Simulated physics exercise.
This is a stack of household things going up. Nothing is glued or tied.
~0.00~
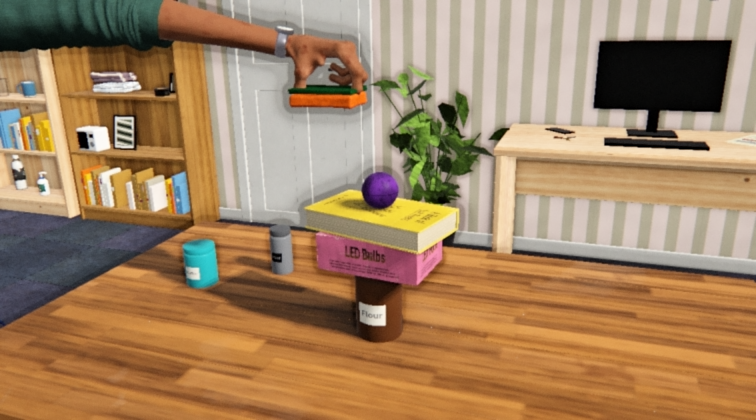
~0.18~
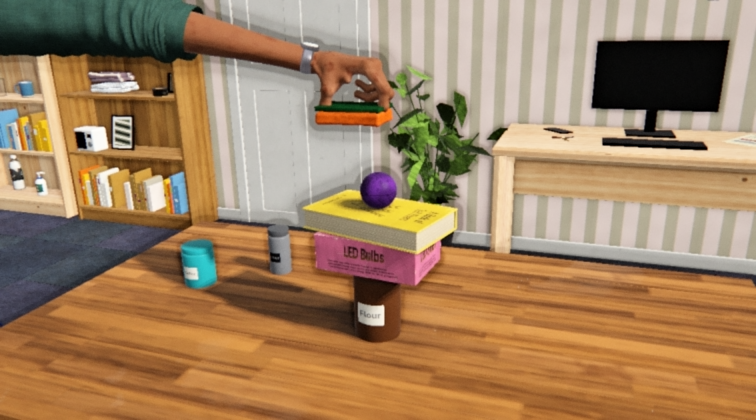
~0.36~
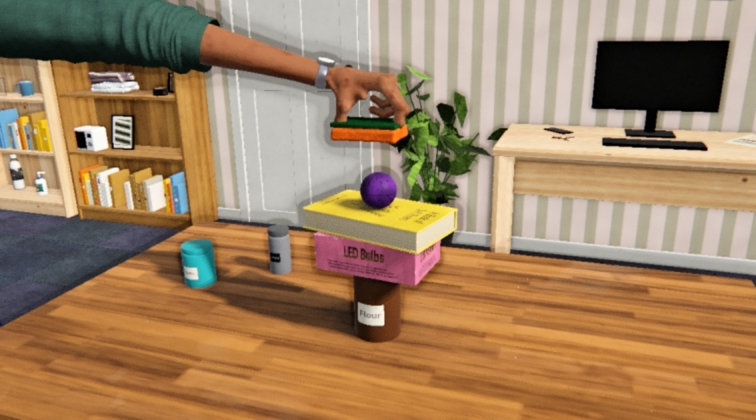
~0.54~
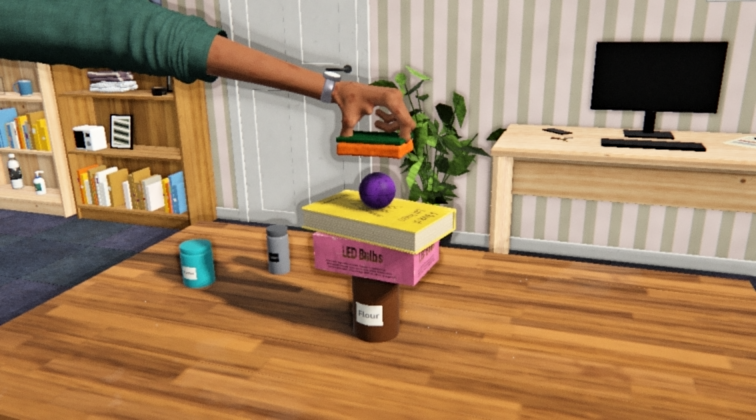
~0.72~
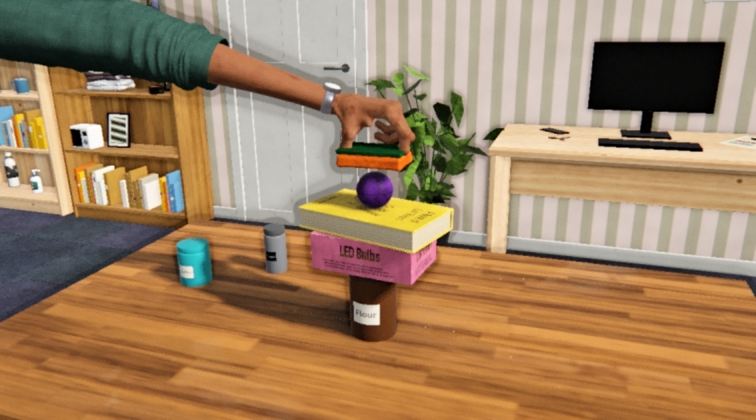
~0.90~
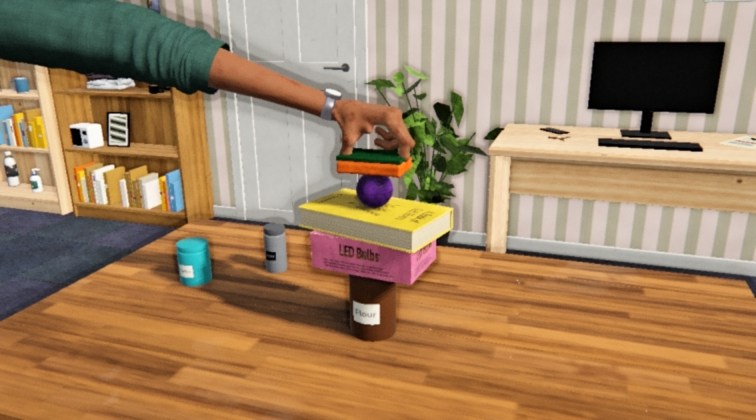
A hand in a green sleeve, reaching in from the upper left, holds an orange sponge with a dark green top above a stack on a wooden surface, seen from slightly above in a room with bookshelves and a desk. A purple ball sits on a yellow book, pink box and brown jar, with teal and grey containers to the left. The sponge moves right, then down onto the ball, as the view shifts very slightly.
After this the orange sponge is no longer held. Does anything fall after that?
It loses its balance.
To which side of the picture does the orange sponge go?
To the right.
By 1.60 s, orange sponge tilted by 36° near (395, 168).
By 2.40 s, orange sponge tilted by 46° near (406, 181).
When it is over (4.0 s), lying over in the pile, orange sponge; the other 6 as before. End places, in pixels of the last picture, orange sponge near (402, 181). The pile comes apart.
